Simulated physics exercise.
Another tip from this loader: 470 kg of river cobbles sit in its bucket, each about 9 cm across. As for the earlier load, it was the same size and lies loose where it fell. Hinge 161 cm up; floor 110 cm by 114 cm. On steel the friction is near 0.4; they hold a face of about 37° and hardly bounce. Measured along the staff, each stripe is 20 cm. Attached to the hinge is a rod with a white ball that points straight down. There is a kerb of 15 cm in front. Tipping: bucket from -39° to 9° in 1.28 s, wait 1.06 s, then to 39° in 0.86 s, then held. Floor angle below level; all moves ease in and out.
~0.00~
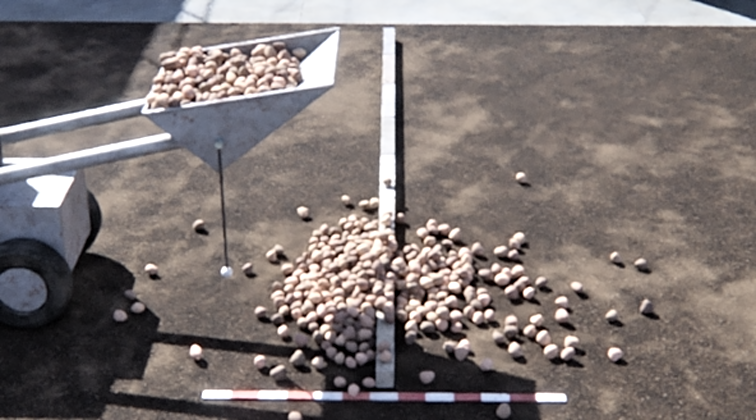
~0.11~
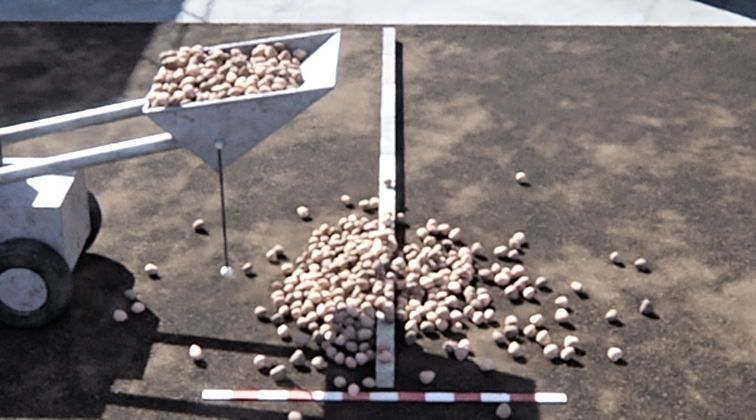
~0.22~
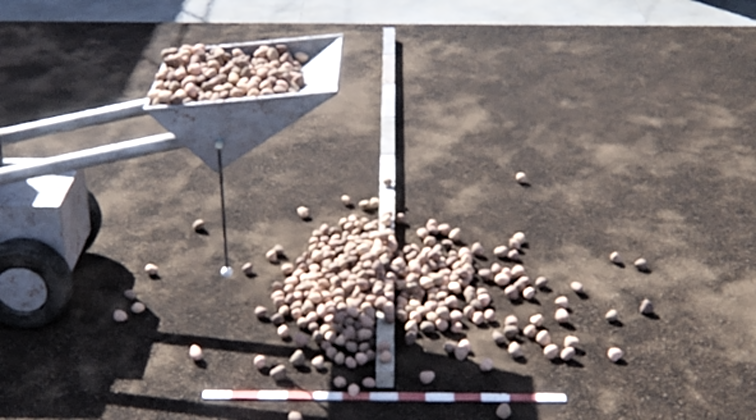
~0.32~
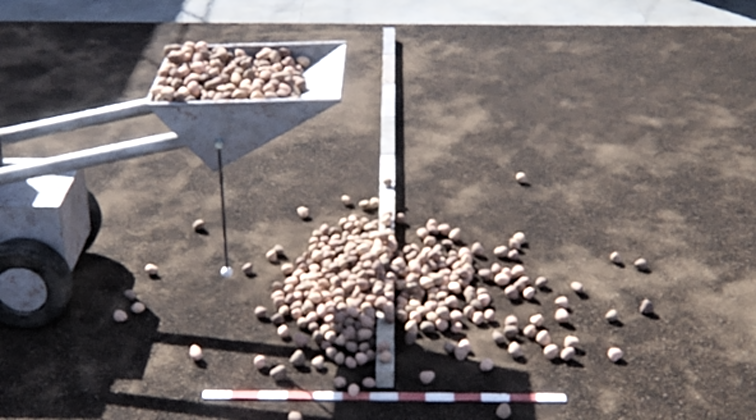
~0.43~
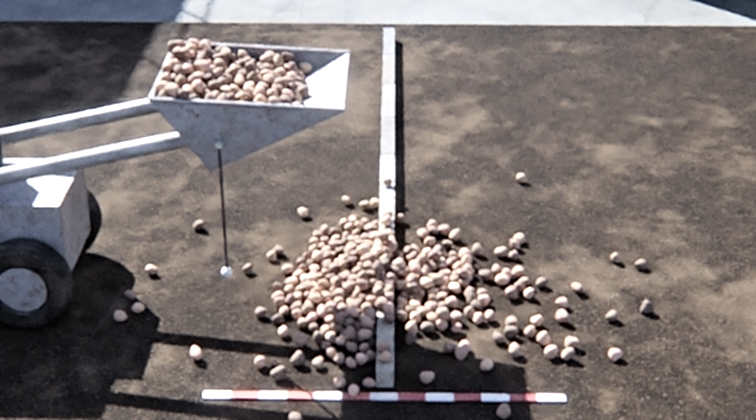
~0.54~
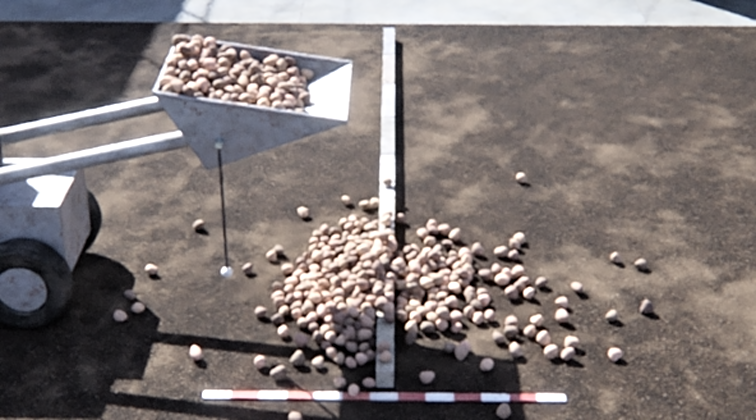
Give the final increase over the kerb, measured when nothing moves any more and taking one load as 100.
Close to 47 parts in a hundred.
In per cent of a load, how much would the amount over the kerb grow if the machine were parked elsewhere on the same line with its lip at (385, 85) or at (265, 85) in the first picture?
Some 95 percent, and then 0 percent.
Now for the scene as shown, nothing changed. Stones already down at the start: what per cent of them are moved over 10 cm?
Roughly 15 per cent of them.
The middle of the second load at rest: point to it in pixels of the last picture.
Middle: Approx. (381, 275) px.
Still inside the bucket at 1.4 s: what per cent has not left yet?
I'd say about 100 per cent.
After 1.0 s the floor is at 2°; in per cent of one load, 100 in the bucket, 68 on this side of the kerb, 33 over the kerb; the foremost stones are at (606, 303).
After 1.4 s the floor is at 9°; in per cent of one load, 100 in the bucket, 68 on this side of the kerb, 33 over the kerb; the foremost stones are at (606, 303).
After 3.7 s the floor is at 39°; in per cent of one load, 5 in the bucket, 135 on this side of the kerb, 61 over the kerb; the foremost stones are at (606, 303).
After 6.4 s the floor is at 39°; in per cent of one load, 0 in the bucket, 121 on this side of the kerb, 80 over the kerb; the foremost stones are at (606, 303). Net gain over the kerb, 47.
